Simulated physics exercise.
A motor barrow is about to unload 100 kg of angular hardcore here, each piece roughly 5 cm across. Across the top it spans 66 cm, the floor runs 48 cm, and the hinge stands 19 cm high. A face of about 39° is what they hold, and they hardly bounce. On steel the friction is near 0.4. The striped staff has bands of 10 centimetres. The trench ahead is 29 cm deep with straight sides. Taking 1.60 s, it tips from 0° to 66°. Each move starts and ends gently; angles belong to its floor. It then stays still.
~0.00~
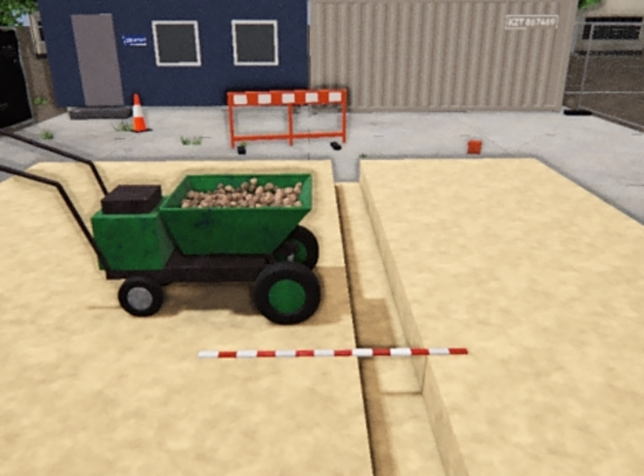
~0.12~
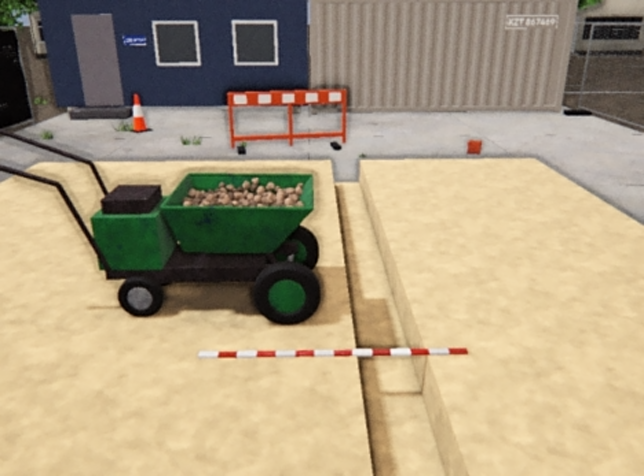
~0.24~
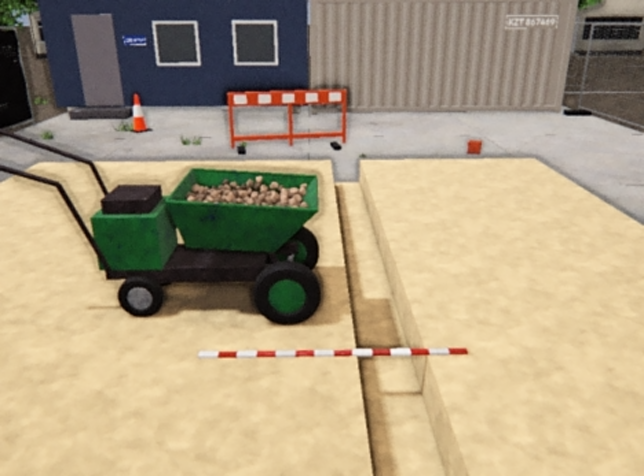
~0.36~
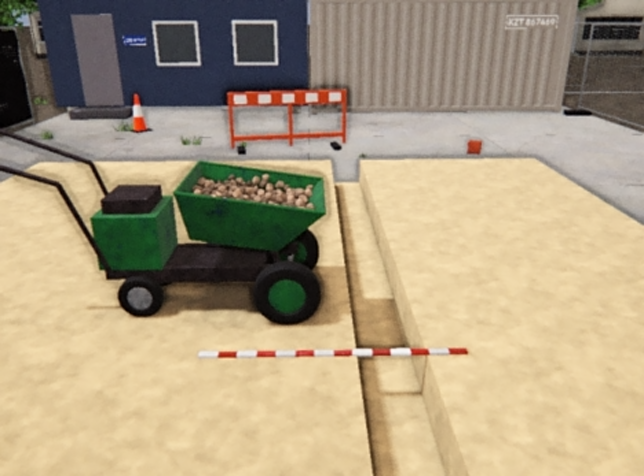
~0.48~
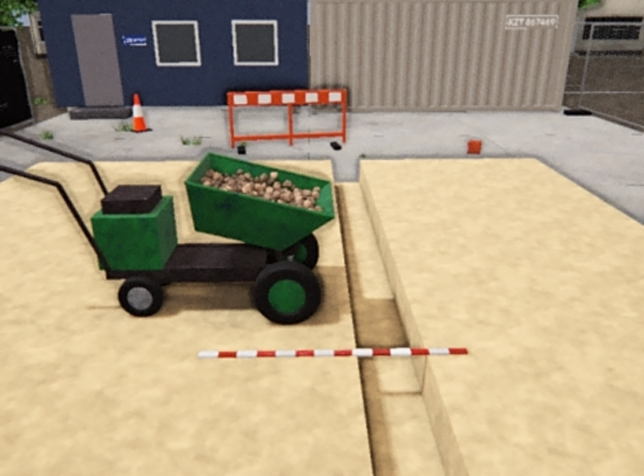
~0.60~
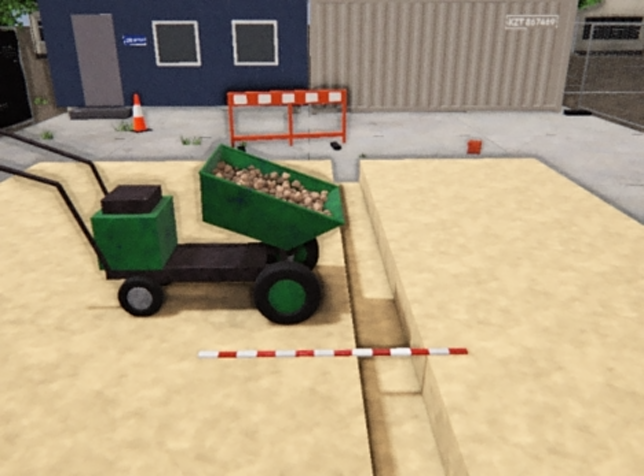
Green motor barrow loaded with brown stones standing beside a narrow trench, its skip slowly tilting down to the right, wheels still.
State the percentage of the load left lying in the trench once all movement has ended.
The share left there is about 59 per cent.
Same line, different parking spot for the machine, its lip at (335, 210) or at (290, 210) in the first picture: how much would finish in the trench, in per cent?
From the first spot near 35, from the second near 70 per cent.
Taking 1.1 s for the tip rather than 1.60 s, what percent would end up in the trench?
It would be near 55 per cent.
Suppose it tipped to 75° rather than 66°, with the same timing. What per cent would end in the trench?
Around 80 per cent would finish in the trench.
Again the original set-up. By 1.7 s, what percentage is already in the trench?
About 10 per cent by then.
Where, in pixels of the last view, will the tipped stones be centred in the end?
Resting centre: About (390, 328).
After 1.2 s the floor is at 56°; 100 % in the skip; the foremost stones are at (363, 244).
After 1.7 s the floor is at 66°; 90 % in the skip, 9 % in the trench, 1 % past the trench; the foremost stones are at (427, 301).
After 2.0 s the floor is at 66°; 64 % in the skip, 27 % in the trench, 10 % past the trench; the foremost stones are at (455, 295).
After 4.0 s the floor is at 66°; 29 % in the skip, 59 % in the trench, 12 % past the trench; the foremost stones are at (480, 304).
